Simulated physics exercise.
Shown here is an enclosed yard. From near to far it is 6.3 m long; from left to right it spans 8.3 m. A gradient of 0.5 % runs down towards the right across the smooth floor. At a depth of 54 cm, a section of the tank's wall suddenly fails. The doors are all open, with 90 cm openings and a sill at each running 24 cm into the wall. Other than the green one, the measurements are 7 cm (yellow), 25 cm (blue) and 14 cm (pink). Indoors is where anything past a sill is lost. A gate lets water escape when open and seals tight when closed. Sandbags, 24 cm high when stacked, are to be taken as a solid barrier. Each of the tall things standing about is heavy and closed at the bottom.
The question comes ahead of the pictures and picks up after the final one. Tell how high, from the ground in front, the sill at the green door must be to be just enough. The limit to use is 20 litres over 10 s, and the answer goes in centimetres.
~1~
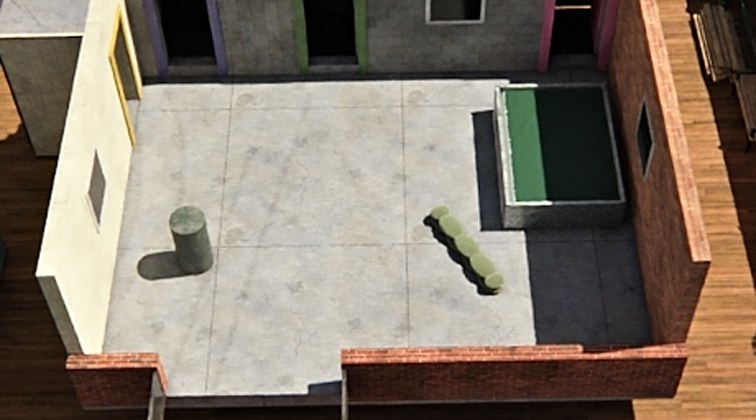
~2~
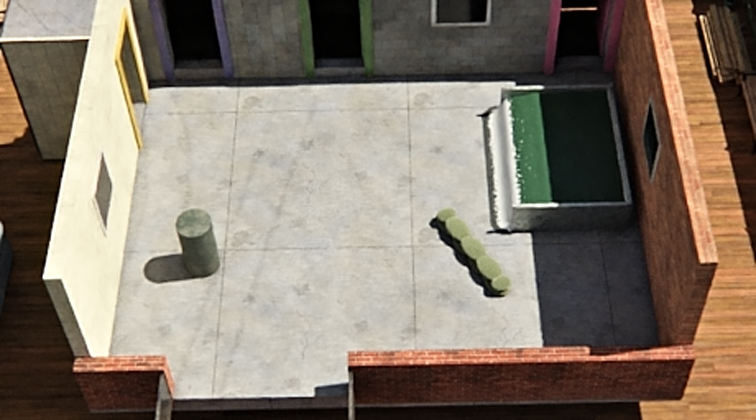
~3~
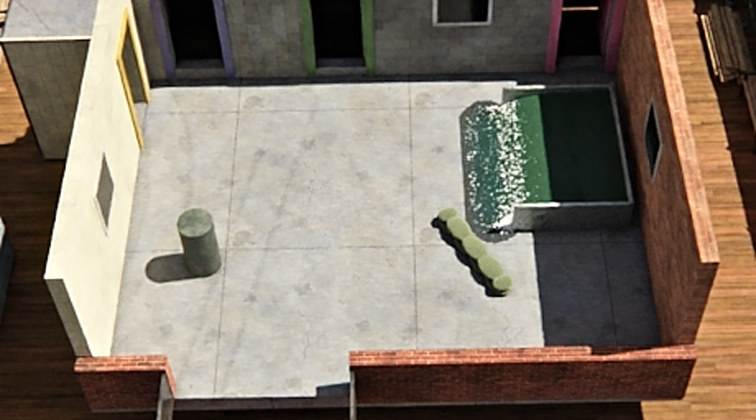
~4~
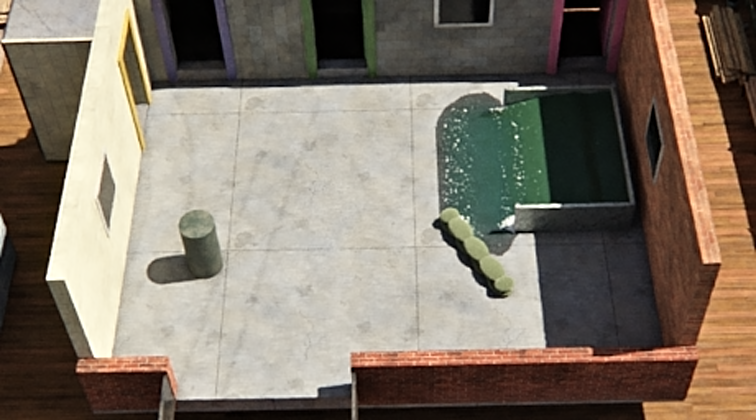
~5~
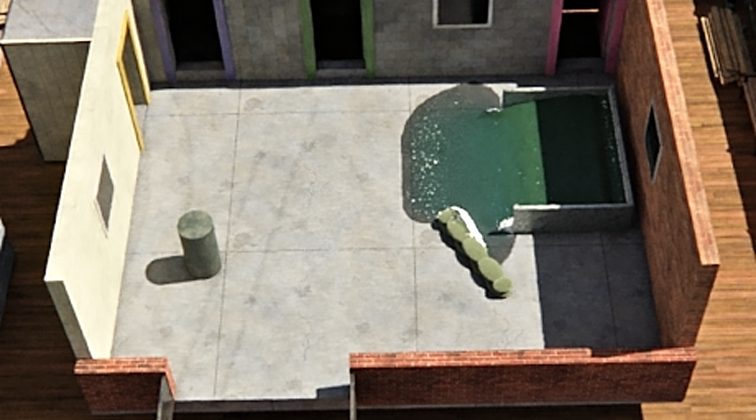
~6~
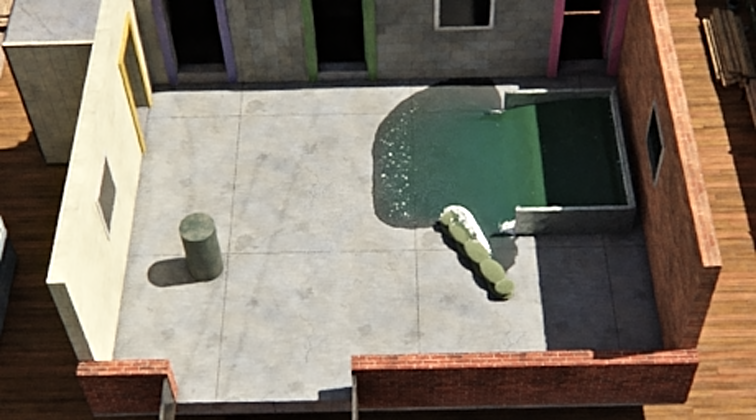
It must be about 6.5 cm high.
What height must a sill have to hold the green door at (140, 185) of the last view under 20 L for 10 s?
14.0 cm.
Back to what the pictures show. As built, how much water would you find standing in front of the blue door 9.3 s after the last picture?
About 4.0 cm.
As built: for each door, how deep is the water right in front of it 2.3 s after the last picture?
Lab note, depth in cm: Yellow 19; green 10; blue 9; pink 0.
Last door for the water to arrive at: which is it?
Door: Pink.
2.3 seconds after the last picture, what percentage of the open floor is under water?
Wet share: Near 60 %.
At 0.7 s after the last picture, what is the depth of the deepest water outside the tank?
Up to some 32 cm.
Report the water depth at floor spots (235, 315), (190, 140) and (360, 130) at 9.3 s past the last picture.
About 3, 4 and 5 cm.
Then, 0.7 s after the last picture water covers 30 % of the floor, deepest (32 cm) near (464, 228); it has not reached the green door.
Then, 2.3 s after the last picture water covers 60 % of the floor, deepest (30 cm) near (152, 91); 10 cm at the green door, 0 litres in over its 21 cm sill.
Then, 9.3 s after the last picture water covers 95 % of the floor, deepest (9 cm) near (491, 292); 5 cm at the green door, 0 litres in over its 21 cm sill.
At the green door as built, the water peaked near 11 cm, 3.1 s after the last picture.
Run again over the same 10 s with other heights there, 29 litres in over 5.5 cm, 15 litres over 7 cm. The limit of 20 litres is kept from about 6.5 cm up.
